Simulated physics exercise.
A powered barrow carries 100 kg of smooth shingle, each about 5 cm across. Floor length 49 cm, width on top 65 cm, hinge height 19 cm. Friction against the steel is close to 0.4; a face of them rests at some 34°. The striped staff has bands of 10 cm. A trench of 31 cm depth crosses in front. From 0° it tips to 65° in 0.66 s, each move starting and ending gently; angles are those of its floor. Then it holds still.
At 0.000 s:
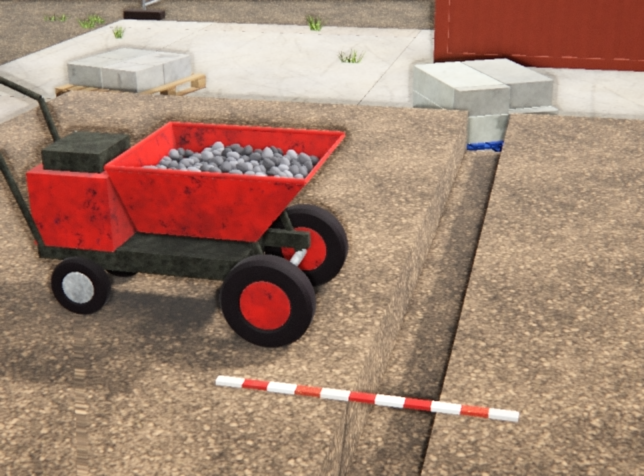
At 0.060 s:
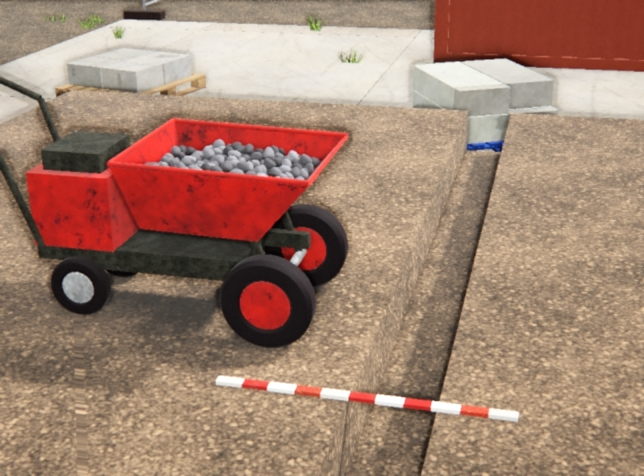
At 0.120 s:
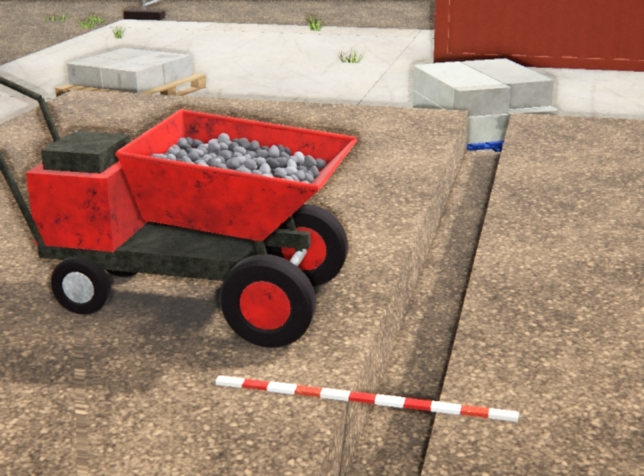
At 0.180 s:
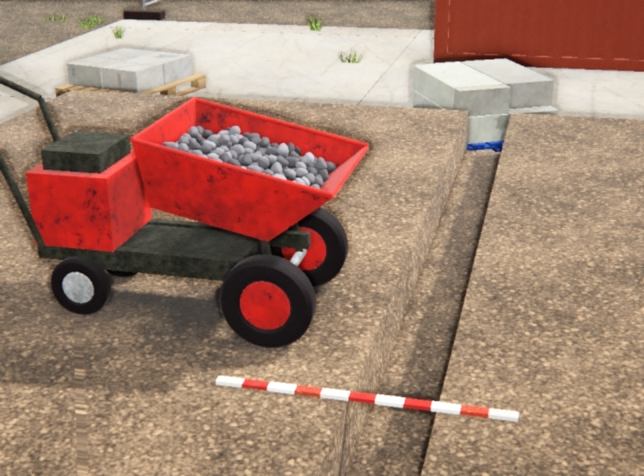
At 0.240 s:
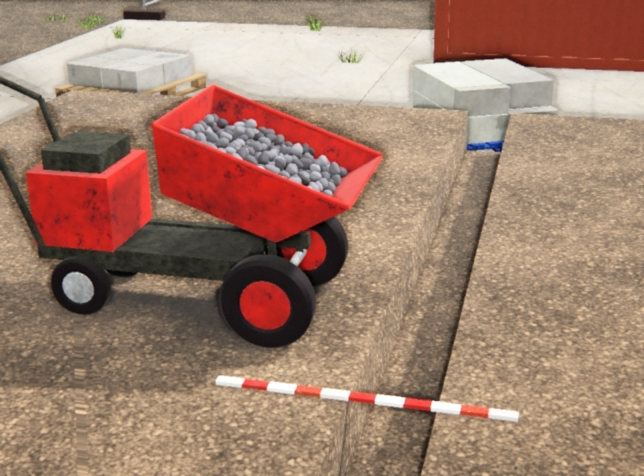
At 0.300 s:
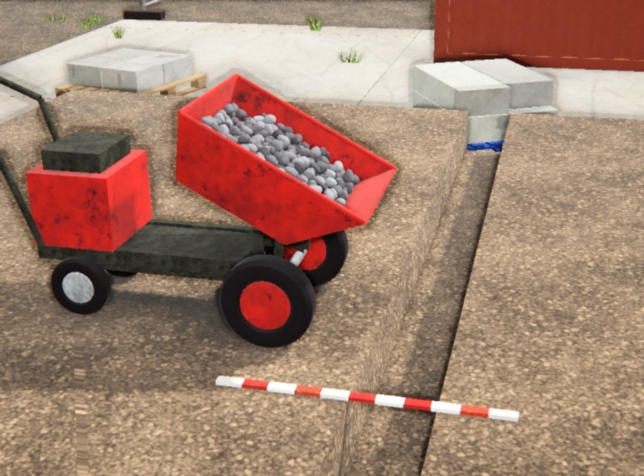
A red powered barrow standing beside a narrow trench, its tray of grey stones steadily tilting forward to the right.
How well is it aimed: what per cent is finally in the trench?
Roughly 37 per cent ends in the trench.
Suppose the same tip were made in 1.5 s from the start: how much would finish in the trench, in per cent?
Then about 55 per cent.
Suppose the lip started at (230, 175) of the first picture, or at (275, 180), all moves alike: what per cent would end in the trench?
First some 90, then 60 per cent.
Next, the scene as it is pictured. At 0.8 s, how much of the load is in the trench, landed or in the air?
About 10 per cent by then.
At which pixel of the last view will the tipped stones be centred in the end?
Around (489, 330).
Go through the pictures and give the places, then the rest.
In the first picture, the tray is at 0°, its lip at (305, 182); the top of the load is at (243, 155).
In the second picture, the tray is at 2°, its lip at (309, 184); the top of the load is at (235, 151); the stones move at 0.3 m/s on average.
The third picture shows lip at (319, 188), floor tilted 6°, highest stones at (226, 149); the stones move at 0.7 m/s on average.
The fourth picture shows lip at (333, 196), floor tilted 12°, highest stones at (203, 140); the stones move at 1.0 m/s on average.
In the fifth picture, the tray is at 20°, its lip at (349, 208); the top of the load is at (217, 127); the stones move at 1.1 m/s on average.
The sixth picture shows lip at (365, 223), floor tilted 28°, highest stones at (229, 118); the stones move at 1.2 m/s on average.
After 0.5 s the floor is at 55°; 100 % in the tray; the foremost stones are at (387, 246).
After 0.8 s the floor is at 65°; 78 % in the tray, 11 % in the trench, 11 % past the trench; the foremost stones are at (487, 326).
After 1.1 s the floor is at 65°; 26 % in the tray, 14 % in the trench, 60 % past the trench; the foremost stones are past the picture's edge.
After 3.1 s the floor is at 65°; 0 % in the tray, 37 % in the trench, 63 % past the trench; the foremost stones are past the picture's edge.
